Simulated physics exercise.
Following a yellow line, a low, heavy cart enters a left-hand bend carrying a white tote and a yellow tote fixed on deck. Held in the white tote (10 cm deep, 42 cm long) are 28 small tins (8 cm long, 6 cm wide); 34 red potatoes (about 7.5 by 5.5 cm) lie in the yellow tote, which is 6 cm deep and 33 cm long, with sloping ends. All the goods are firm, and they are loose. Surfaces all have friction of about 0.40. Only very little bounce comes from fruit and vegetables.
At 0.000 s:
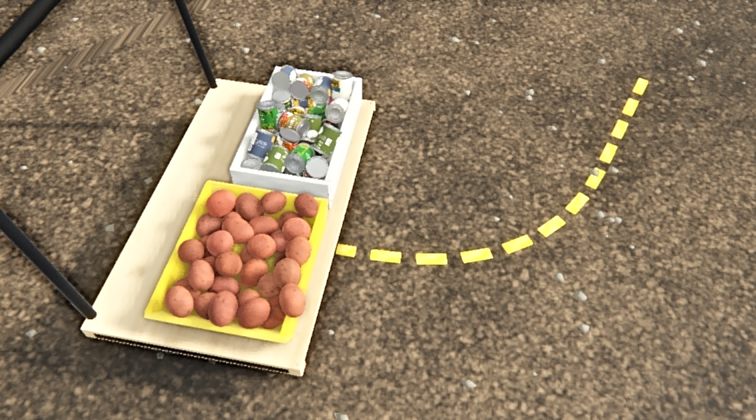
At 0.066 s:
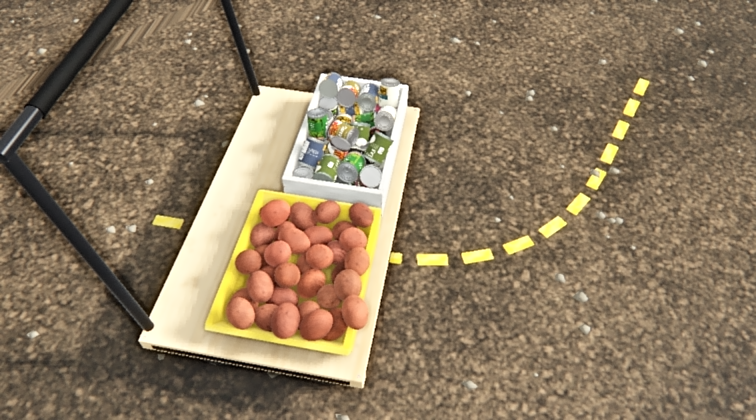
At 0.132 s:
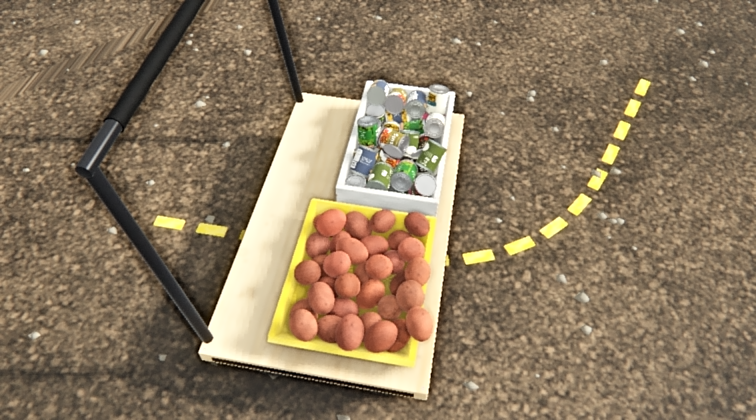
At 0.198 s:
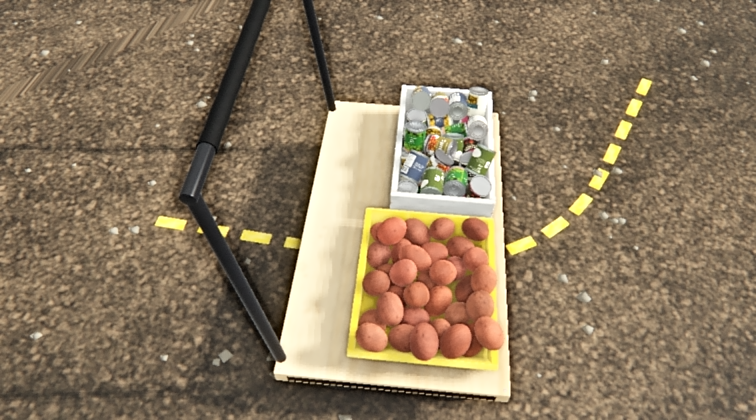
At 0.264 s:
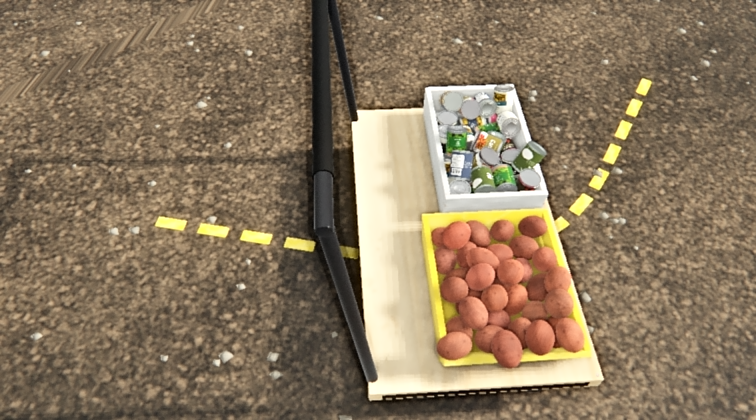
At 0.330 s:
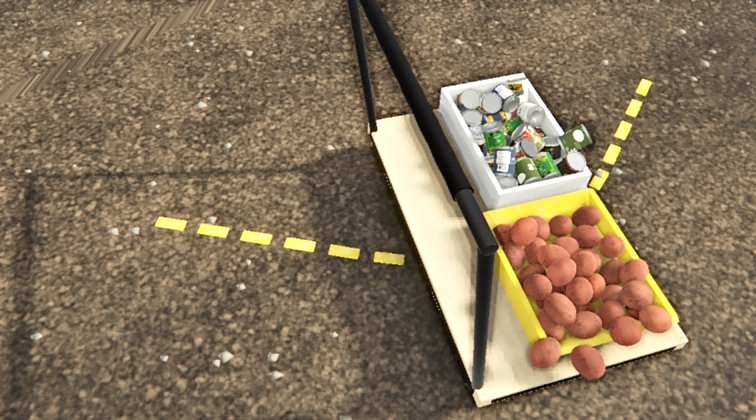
Flat cart carrying tins and red potatoes rolling right along a dashed yellow line, then turning as a few potatoes spill.
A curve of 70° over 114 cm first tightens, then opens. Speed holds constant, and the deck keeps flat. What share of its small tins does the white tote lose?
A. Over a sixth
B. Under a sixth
Option B: Under a sixth.
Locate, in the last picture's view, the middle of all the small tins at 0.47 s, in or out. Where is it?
They're centred near (562, 117).
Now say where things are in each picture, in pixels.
In the first frame (places track the rim corner closest to us here), white tote (its farthest corner) (277, 70); yellow tote (283, 337); heading changed by 0°, 0 cm rolled; all still inside.
White tote (323, 77); yellow tote (346, 349); heading changed by 0°, 15 cm rolled, in the second frame.
White tote (368, 84); yellow tote (412, 361); heading changed by 0°, 29 cm rolled, in the third frame.
White tote (404, 88); yellow tote (495, 364); heading changed by 5°, 44 cm rolled, in the fourth frame.
White tote (428, 91); yellow tote (589, 351); heading changed by 14°, 58 cm rolled, in the fifth frame.
White tote (445, 91); yellow tote (675, 317); heading changed by 27°, 73 cm rolled; 3 out, the lowest potato at (588, 362), in the sixth frame.
After 0.37 s, the white tote is down by 1 of 28 and the yellow tote is down by 4 of 34.
After 0.47 s, the white tote is down by 1 of 28 and the yellow tote is down by 6 of 34.
After 0.63 s, the white tote is down by 2 of 28 and the yellow tote is down by 11 of 34.
When it is over (at 1.08 s), the white tote is down by 2 of 28 and the yellow tote is down by 13 of 34. Asked share, 2 of 28, 7 per cent.
